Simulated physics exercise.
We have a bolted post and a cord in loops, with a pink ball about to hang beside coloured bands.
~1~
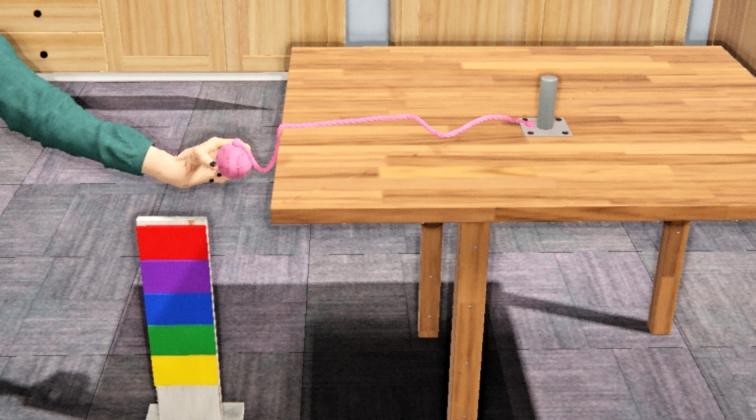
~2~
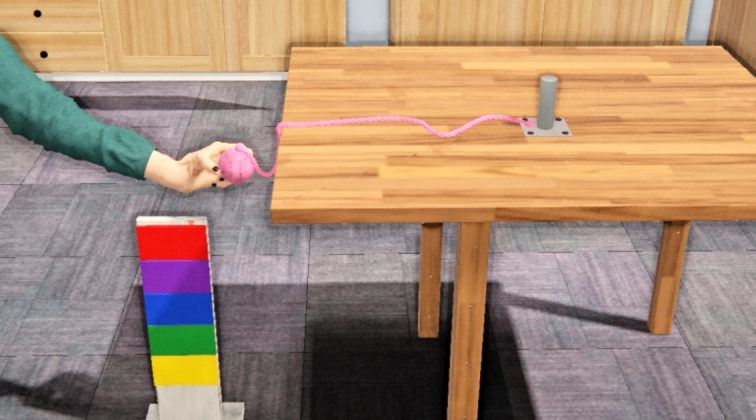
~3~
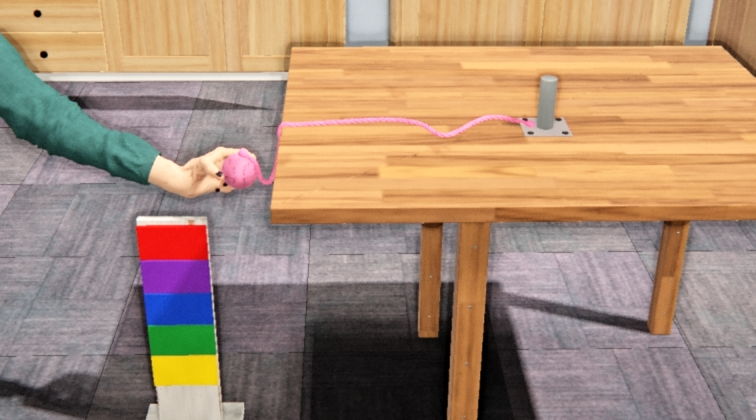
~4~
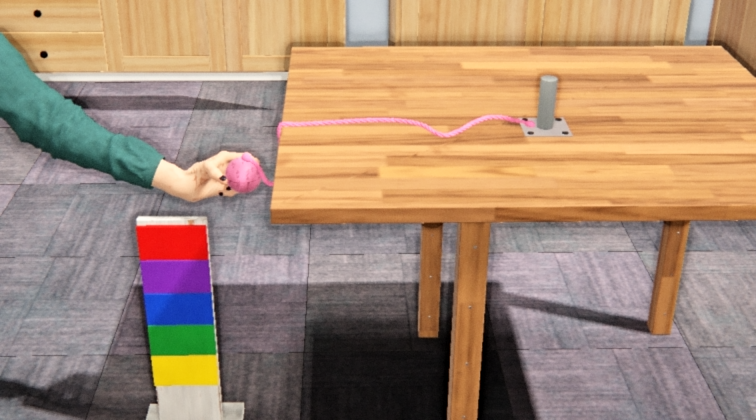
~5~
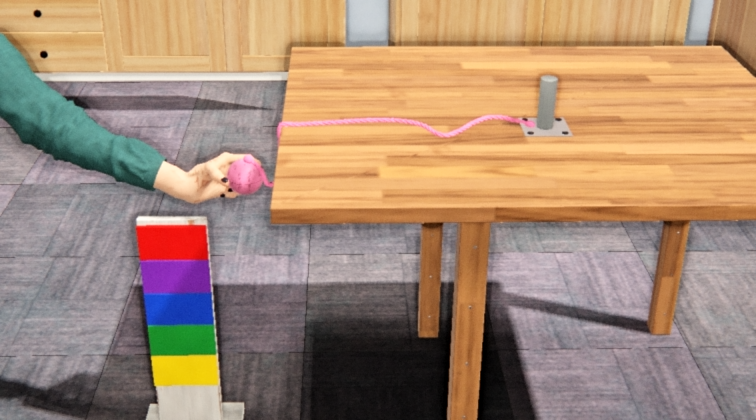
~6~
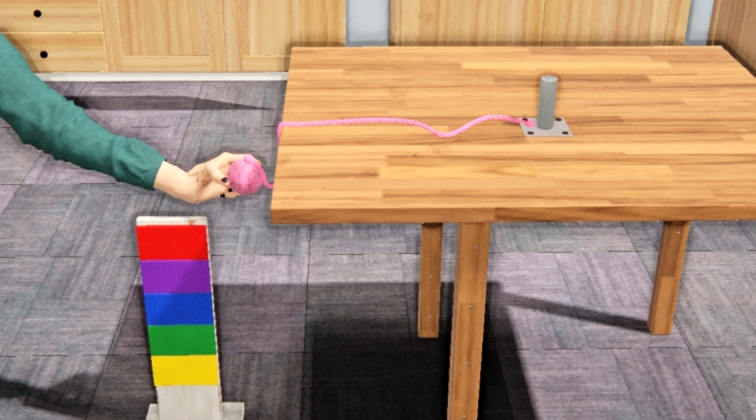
The footage shows a hand holding a pink ball beside a wooden table, its cord running to a metal post, above a board of coloured bands; the hand shifts slightly right and down, then stays nearly still.
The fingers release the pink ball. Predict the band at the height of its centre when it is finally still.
The purple band, level with its centre.
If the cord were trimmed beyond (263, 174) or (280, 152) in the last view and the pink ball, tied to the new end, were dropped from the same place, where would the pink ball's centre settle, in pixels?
Near (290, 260) and (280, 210).
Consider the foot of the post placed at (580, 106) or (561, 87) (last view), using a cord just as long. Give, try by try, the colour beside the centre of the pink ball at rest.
Answer, in order: Red, red.
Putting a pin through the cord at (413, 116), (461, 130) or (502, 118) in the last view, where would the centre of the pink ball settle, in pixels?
Near (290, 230), (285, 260) and (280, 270).
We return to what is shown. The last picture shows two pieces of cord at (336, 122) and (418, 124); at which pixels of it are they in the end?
Roughly at (291, 124), and the other roughly at (376, 125).
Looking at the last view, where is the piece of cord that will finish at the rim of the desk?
Pixel (323, 123).
Soon after, ball near (280, 266); level with purple.
Then, ball near (285, 274); level with purple.
At rest, ball near (280, 276); level with purple. At purple.
